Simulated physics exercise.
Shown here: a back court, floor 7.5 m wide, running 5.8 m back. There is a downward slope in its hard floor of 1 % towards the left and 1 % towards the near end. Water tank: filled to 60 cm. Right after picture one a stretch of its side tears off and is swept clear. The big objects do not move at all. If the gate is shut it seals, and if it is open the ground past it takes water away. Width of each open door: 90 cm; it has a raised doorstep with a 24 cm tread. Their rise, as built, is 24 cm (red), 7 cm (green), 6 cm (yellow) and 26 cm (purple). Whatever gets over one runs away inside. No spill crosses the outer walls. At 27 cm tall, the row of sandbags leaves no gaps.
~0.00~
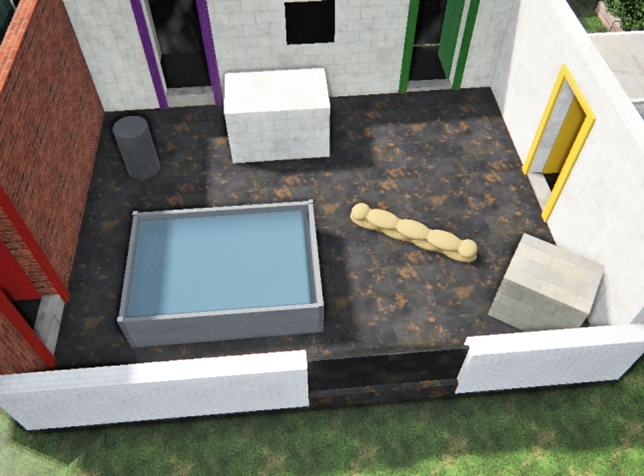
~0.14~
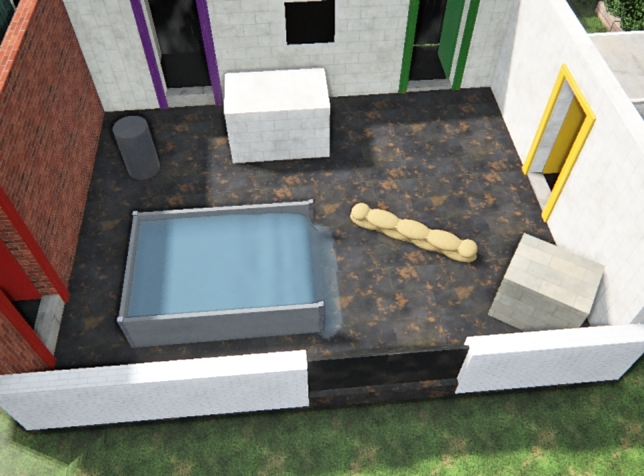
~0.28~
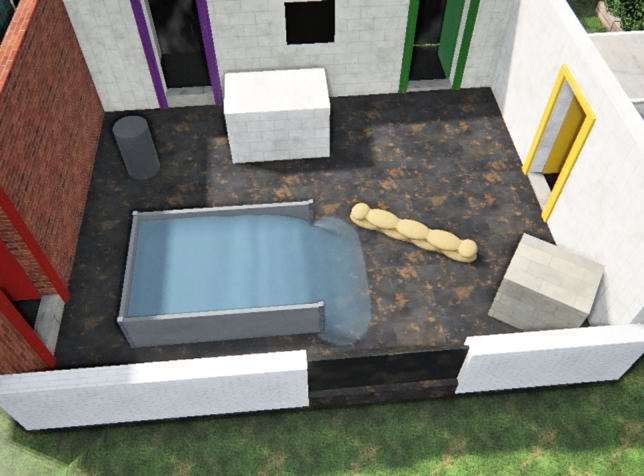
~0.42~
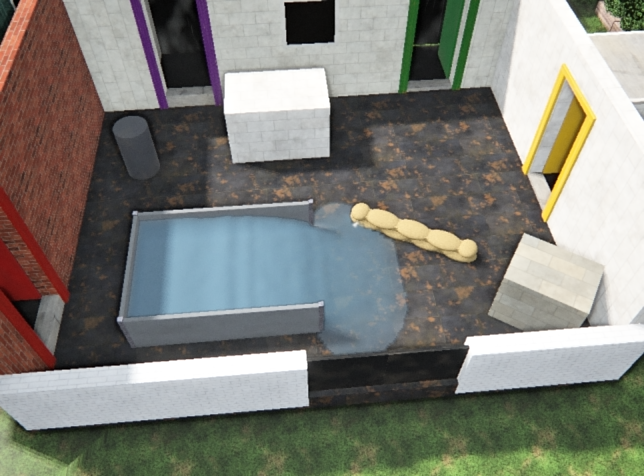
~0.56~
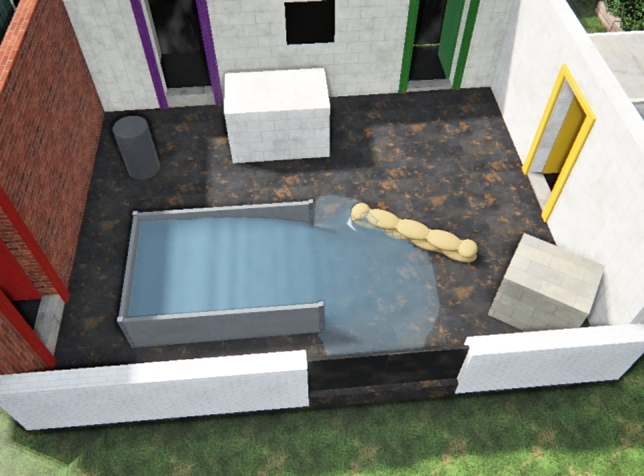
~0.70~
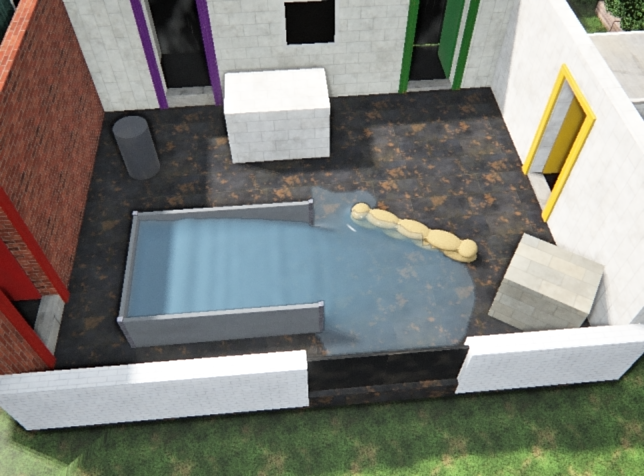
At first, still water fills a gray rectangular tank in a walled courtyard with a dark floor. Then the tank's right side is gone and water pours out to the right, spreading across the floor in a widening sheet that reaches the tan sandbag row and runs along its near side.
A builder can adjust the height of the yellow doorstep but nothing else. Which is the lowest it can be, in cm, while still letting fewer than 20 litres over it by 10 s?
No lower than about 7 cm.
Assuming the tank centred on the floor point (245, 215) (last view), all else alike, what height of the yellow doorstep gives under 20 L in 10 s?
That setup calls for roughly 15 cm.
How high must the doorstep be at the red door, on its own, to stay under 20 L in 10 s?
At the red door it takes roughly 12.0 centimetres.
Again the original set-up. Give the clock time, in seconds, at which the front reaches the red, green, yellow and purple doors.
For red it's 5.0 s, for green 3.6 s, for yellow 2.0 s, and for purple 7.0 s.
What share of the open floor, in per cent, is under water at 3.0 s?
Wet share: Around 45 %.
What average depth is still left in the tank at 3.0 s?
Near 19 cm, averaged.
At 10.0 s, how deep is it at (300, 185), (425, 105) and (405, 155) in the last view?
About 4, 3 and 4 cm.
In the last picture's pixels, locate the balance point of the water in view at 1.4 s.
(295, 283) or so.
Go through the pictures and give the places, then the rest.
In the first picture, still water, 60 cm deep, in the water tank at (224, 260); the yellow door at (554, 150) is dry.
In the second picture, water pours out at (314, 270) and has run 0.2 m, to (336, 326); about 8 cm deep outside, 60 cm at the back.
In the third picture, the gap is at (314, 271), the front 0.7 m out at (364, 287); the back of the water tank holds 60 cm.
In the fourth picture, the gap is at (314, 272), the front 1.2 m out at (400, 309); the back of the water tank holds 60 cm.
In the fifth picture, the gap is at (314, 272), the front 1.7 m out at (430, 275); the back of the water tank holds 60 cm.
In the sixth picture, water pours out at (314, 272) and has run 2.3 m, to (468, 282); about 7 cm deep outside, 60 cm at the back; 2.0 m in a straight line remain to the yellow door at (554, 150).
After 1.4 s water covers 20 % of the floor, deepest (50 cm) near (496, 294); it has not reached the yellow door.
After 3.0 s water covers 45 % of the floor, deepest (63 cm) near (595, 355); 10 cm at the yellow door, 4 litres in over its 6 cm doorstep.
After 10.0 s water covers 95 % of the floor, deepest (16 cm) near (110, 138); 2 cm at the yellow door, 30 litres in over its 6 cm doorstep.
At the yellow door as built, the water arrived by 2.0 s and peaked near 11 cm at 3.2 s.
Run again over the same 10 s with other heights there, 25 litres in over 6.5 cm, 9 litres over 8.5 cm. The limit of 20 litres is kept from about 7 cm up.
